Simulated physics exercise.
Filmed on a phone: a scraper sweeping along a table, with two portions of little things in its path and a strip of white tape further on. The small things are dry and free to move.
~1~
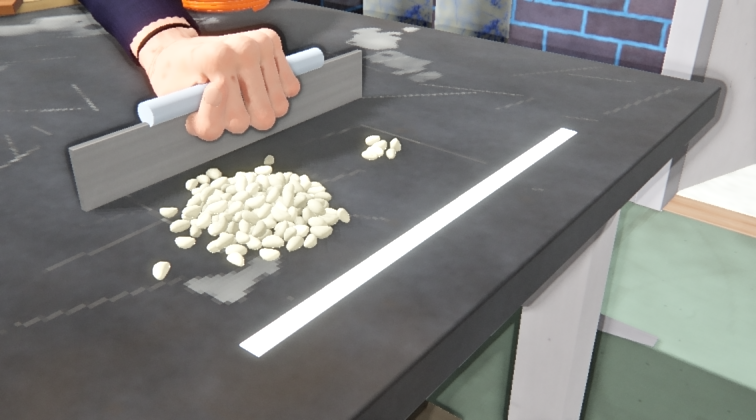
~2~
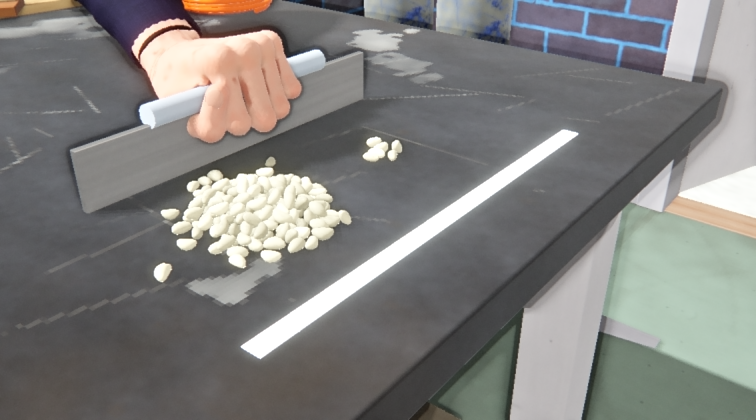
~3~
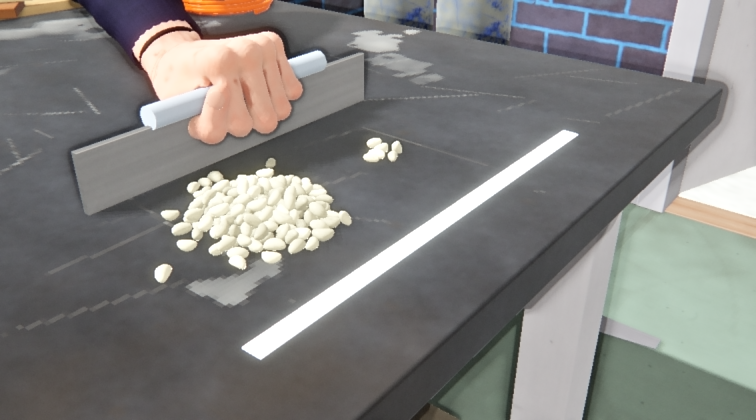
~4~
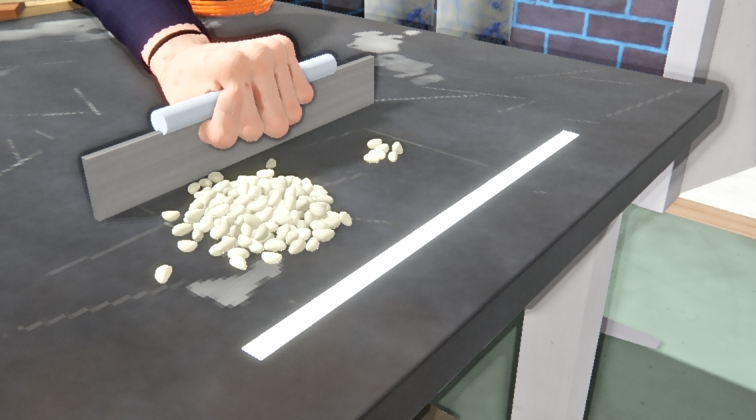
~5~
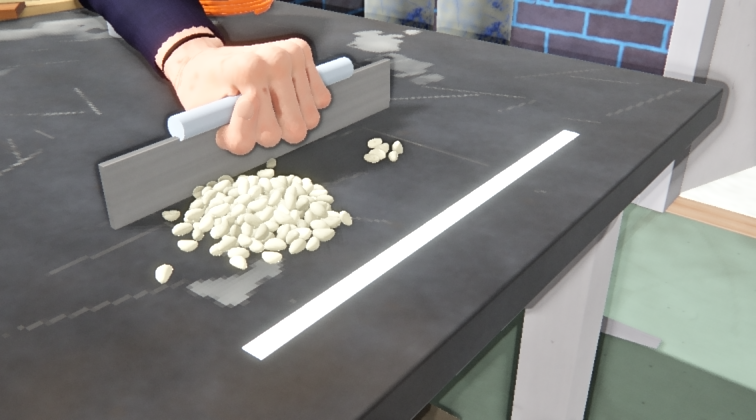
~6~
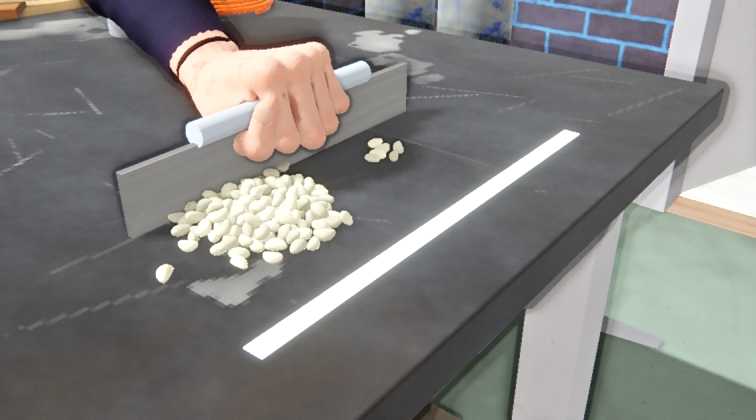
A hand in a dark sleeve grips the pale blue handle of a grey scraper standing on a worn dark tabletop, seen from above at an angle near a blue-lined brick wall. A large pile of white beans lies before the blade, a few more lie beyond, and white tape runs near the table's edge. At first still, the scraper slides slowly rightward, nudging the nearest beans, while the view barely shifts.
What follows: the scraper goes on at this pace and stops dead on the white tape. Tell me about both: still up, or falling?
Nearer portion: It tumbles over the end, in part at least. Farther portion: It all stops short of the edge.
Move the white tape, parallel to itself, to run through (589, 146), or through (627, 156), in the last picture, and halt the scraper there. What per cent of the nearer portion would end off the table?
First some 50, then 90 per cent.
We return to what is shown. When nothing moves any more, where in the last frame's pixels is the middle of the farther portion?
Around (508, 192).
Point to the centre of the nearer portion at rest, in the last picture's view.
At about (422, 285).
Then, 0.56 s after the last picture, scraper still moving, near (372, 133); nearer portion all on the table, its front near (390, 278); farther portion all on the table, its front near (431, 170).
Then, 1.13 s after the last picture, scraper stopped at the white tape; nearer portion a small part over the edge; farther portion all on the table, its front near (519, 198).
At rest, scraper stopped at the white tape; nearer portion a small part over the edge; farther portion all on the table, its front near (519, 198).
